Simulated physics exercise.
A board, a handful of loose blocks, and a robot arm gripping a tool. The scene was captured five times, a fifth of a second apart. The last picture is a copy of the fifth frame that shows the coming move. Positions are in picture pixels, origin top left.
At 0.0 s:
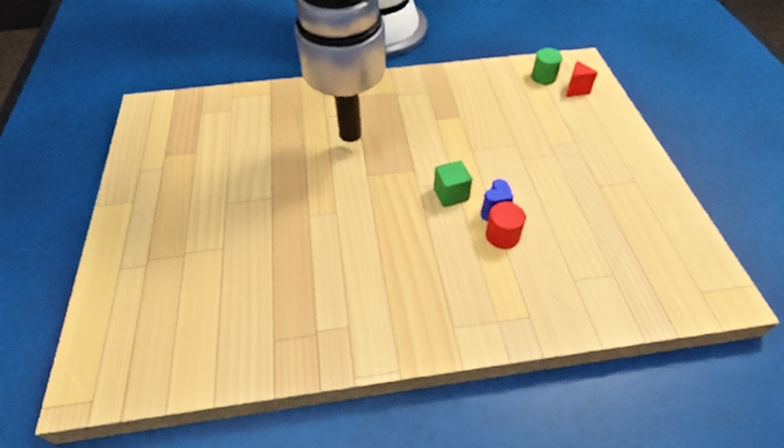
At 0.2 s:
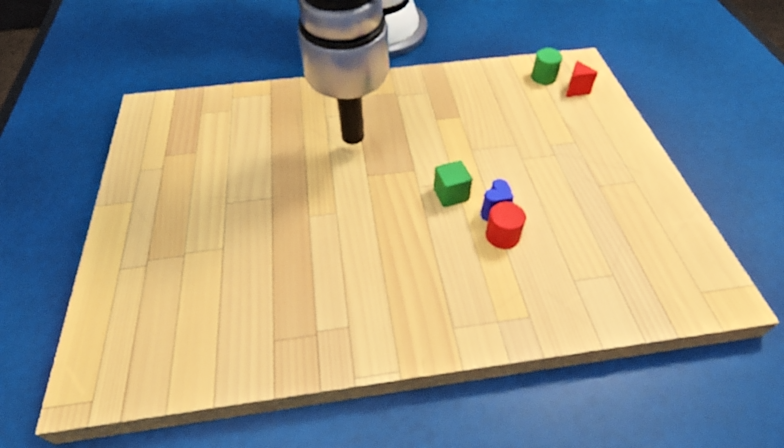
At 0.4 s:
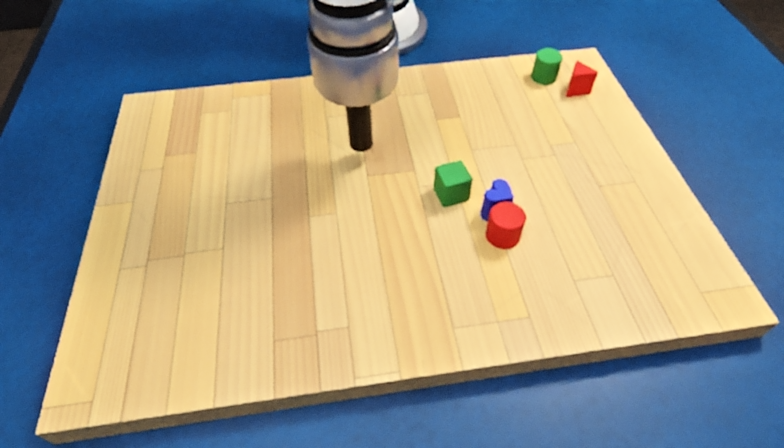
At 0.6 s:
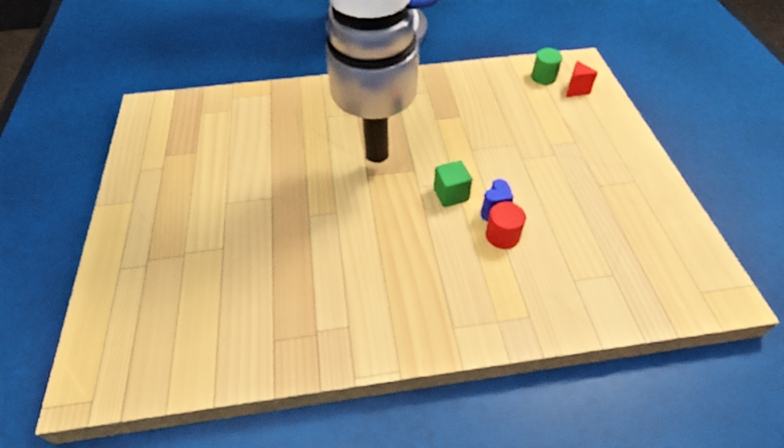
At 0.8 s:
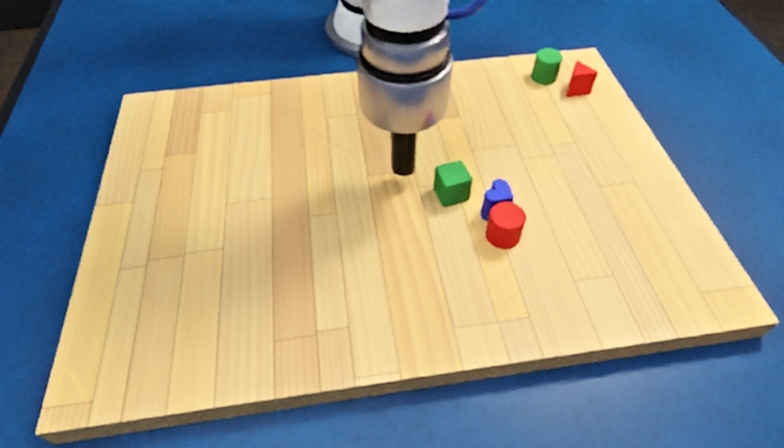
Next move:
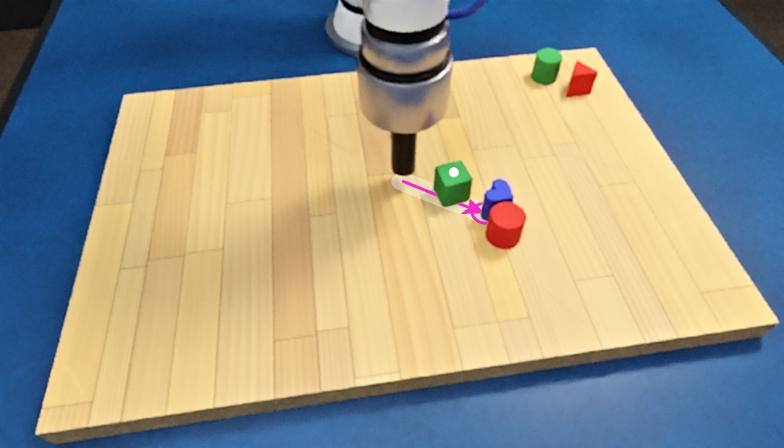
We see a robot arm holding a dark, rod-like tool above a wooden board with five small red, green and blue blocks. The tool moves right and slightly toward the viewer, nearing the green cube, while the blocks stay still.
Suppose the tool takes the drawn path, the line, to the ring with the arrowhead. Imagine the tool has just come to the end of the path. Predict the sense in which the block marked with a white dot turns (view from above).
Looking down, it rotates anti-clockwise.
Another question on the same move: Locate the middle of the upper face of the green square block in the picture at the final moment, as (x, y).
It comes to (503, 174).
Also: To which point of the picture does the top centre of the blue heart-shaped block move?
Close to (519, 193).
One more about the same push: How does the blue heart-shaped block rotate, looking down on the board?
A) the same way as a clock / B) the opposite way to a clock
A - the same way as a clock.
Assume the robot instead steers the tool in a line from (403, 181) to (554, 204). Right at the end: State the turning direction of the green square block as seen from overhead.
From above, it turns clockwise.
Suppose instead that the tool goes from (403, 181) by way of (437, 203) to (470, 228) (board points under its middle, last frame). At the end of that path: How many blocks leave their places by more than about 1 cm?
I count one.
The drawn path runs in a line from (403, 181) to (485, 213); the dot is on the green square block.
The first path, step by step. One third of the way, tool at (431, 179); green square block at (462, 174).
Two thirds of the way, tool at (460, 190); green square block at (488, 177); blue heart-shaped block at (511, 192), turned 30° clockwise.
At the end, tool at (488, 200); green square block at (503, 174), turned 20° anticlockwise; blue heart-shaped block at (519, 193), turned 25° clockwise; red disc not moved.
